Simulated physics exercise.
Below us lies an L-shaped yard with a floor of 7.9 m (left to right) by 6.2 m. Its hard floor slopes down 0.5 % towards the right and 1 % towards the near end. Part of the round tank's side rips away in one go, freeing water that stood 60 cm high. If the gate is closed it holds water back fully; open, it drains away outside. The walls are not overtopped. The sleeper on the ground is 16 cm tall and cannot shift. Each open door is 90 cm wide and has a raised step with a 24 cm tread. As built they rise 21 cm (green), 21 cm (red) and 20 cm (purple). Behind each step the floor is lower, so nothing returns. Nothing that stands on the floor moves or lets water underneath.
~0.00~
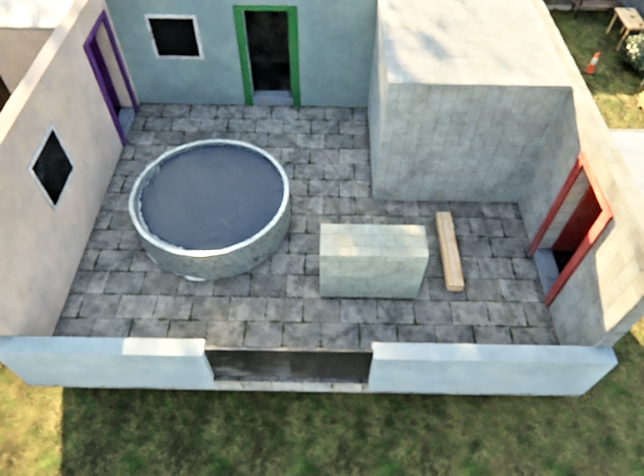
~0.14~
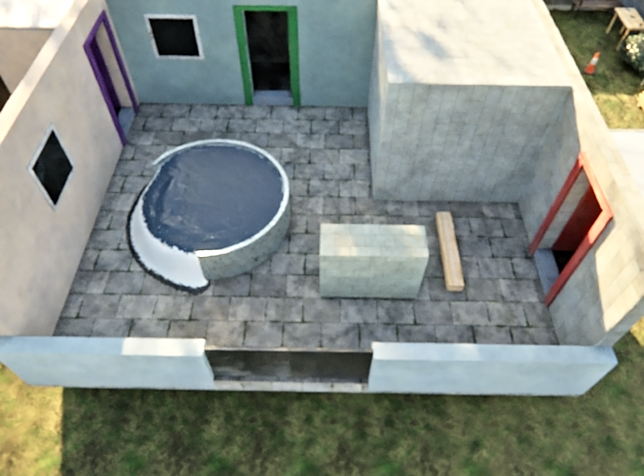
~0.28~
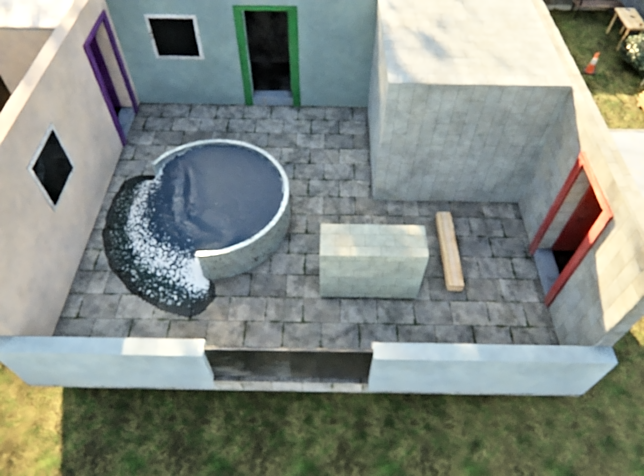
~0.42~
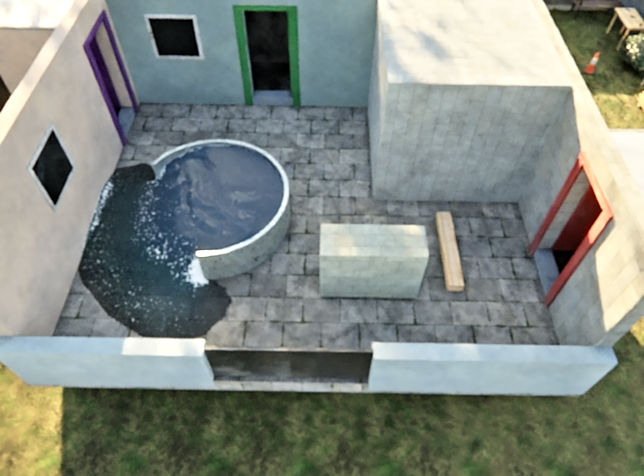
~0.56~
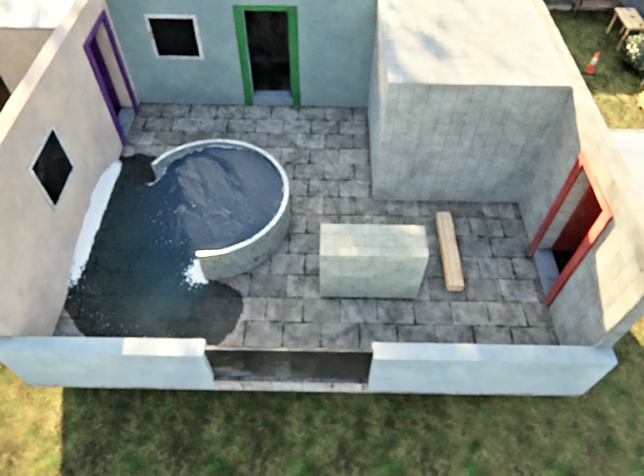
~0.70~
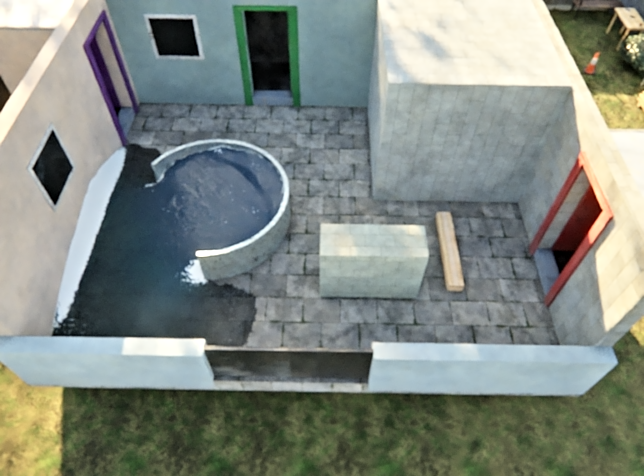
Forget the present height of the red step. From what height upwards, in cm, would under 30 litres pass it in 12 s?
It would have to be roughly 12 cm high.
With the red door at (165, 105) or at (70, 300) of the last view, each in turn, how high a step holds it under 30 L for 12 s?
Roughly 11.5 and 32 cm.
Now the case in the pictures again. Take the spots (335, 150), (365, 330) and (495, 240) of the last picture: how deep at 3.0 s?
In that order: 0, 2 and 0 cm.
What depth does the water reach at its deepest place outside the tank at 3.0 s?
Up to some 37 cm.
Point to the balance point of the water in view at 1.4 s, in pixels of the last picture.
Near (173, 240).
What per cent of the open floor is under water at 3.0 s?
Near 50 per cent is wet.
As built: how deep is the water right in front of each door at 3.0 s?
In cm: Green 3, red 0, purple 5.
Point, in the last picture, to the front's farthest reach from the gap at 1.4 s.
At about (140, 104).
After 1.4 s water covers 25 % of the floor, deepest (57 cm) near (44, 362); it has not reached the red door.
After 3.0 s water covers 50 % of the floor, deepest (37 cm) near (44, 362); it has not reached the red door.
After 12.0 s water covers 95 % of the floor, deepest (17 cm) near (426, 369); 14 cm at the red door, 0 litres in over its 21 cm step.
At the red door as built, the water arrived by 4.3 s and peaked near 18 cm at 9.4 s.
With a step of 11 cm, 44 litres would have come in within the 12 s; with 14.5 cm, 14 litres. So under 30 litres takes about 12 cm.
